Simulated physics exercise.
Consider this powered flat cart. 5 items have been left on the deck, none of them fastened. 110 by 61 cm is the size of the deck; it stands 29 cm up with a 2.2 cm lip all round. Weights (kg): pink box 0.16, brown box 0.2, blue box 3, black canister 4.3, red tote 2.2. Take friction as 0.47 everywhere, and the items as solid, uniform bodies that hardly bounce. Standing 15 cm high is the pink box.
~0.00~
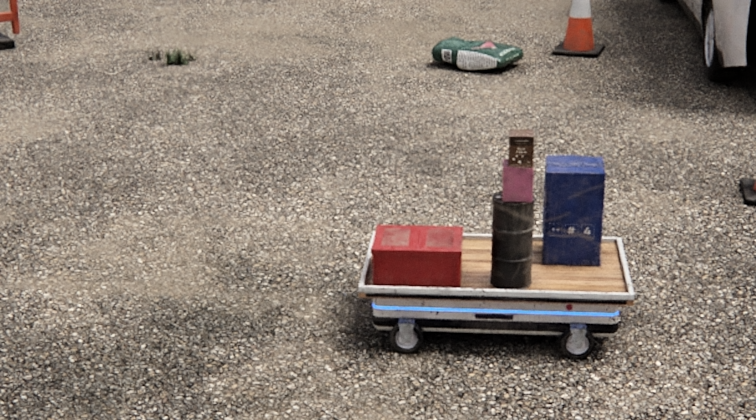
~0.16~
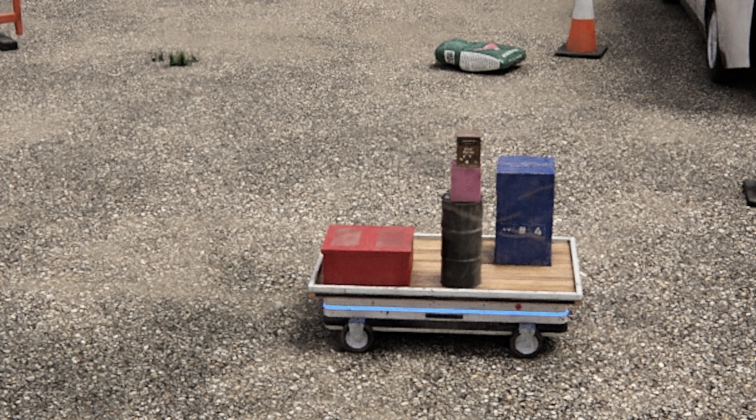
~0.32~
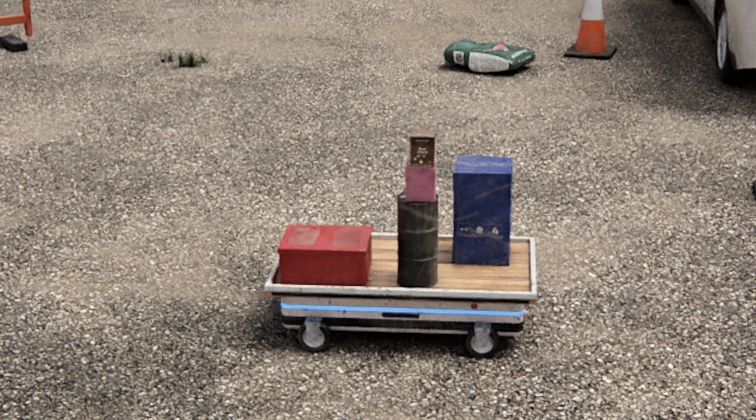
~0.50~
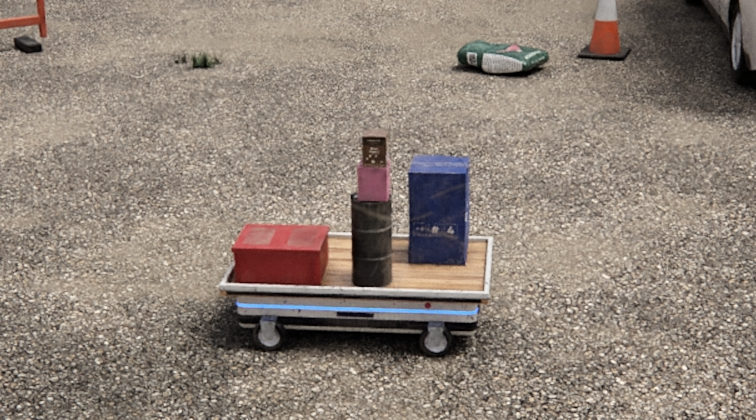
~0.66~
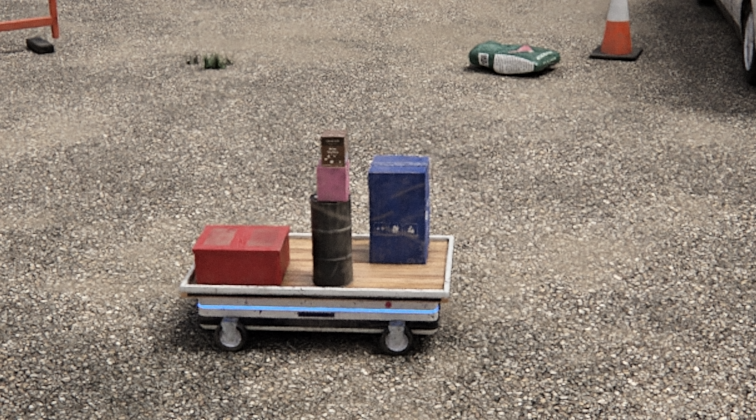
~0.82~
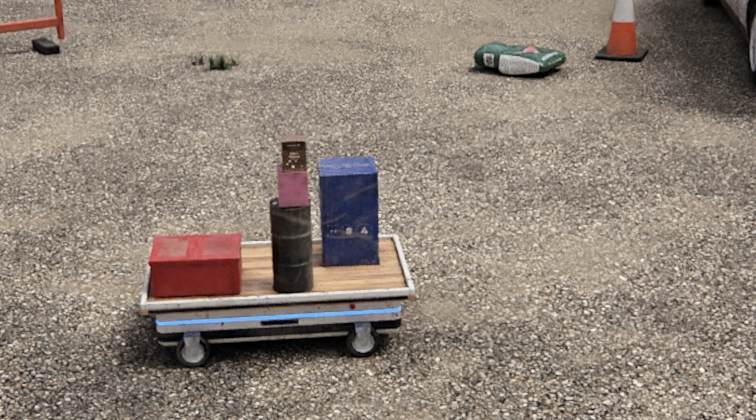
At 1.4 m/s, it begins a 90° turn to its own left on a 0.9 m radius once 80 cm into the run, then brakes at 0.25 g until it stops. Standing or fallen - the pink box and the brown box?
In the end the pink box ends up standing. The brown box ends up standing.
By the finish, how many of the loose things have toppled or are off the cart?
I make it 0.
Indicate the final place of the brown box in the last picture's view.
You'll find it at about (111, 291).
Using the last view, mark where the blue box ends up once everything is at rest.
(50, 363).
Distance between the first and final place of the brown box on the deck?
The shift is close to 0 cm.
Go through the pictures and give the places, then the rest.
Cart has run 0 cm; pink box (518, 181); brown box (521, 148), in the first frame.
Cart has run 22 cm; red tote (369, 256); blue box (524, 210), in the second frame.
Cart has run 45 cm; black canister (418, 239); red tote (326, 256), in the third frame.
Cart has run 70 cm; blue box (439, 210); black canister (372, 239), in the fourth frame.
Cart has run 92 cm; red tote (243, 256); blue box (400, 209), in the fifth frame.
Cart has run 115 cm, turned 13°; pink box (293, 185); brown box (294, 153), in the sixth frame.
By 1.12 s, cart has run 157 cm, turned 39°; red tote 6 cm from its spot.
By 1.52 s, cart has run 213 cm, turned 75°; red tote 6 cm from its spot.
When it is over (2.8 s), all 5 within 10 cm of the start. In the last view, pink box near (114, 334), brown box near (111, 291).
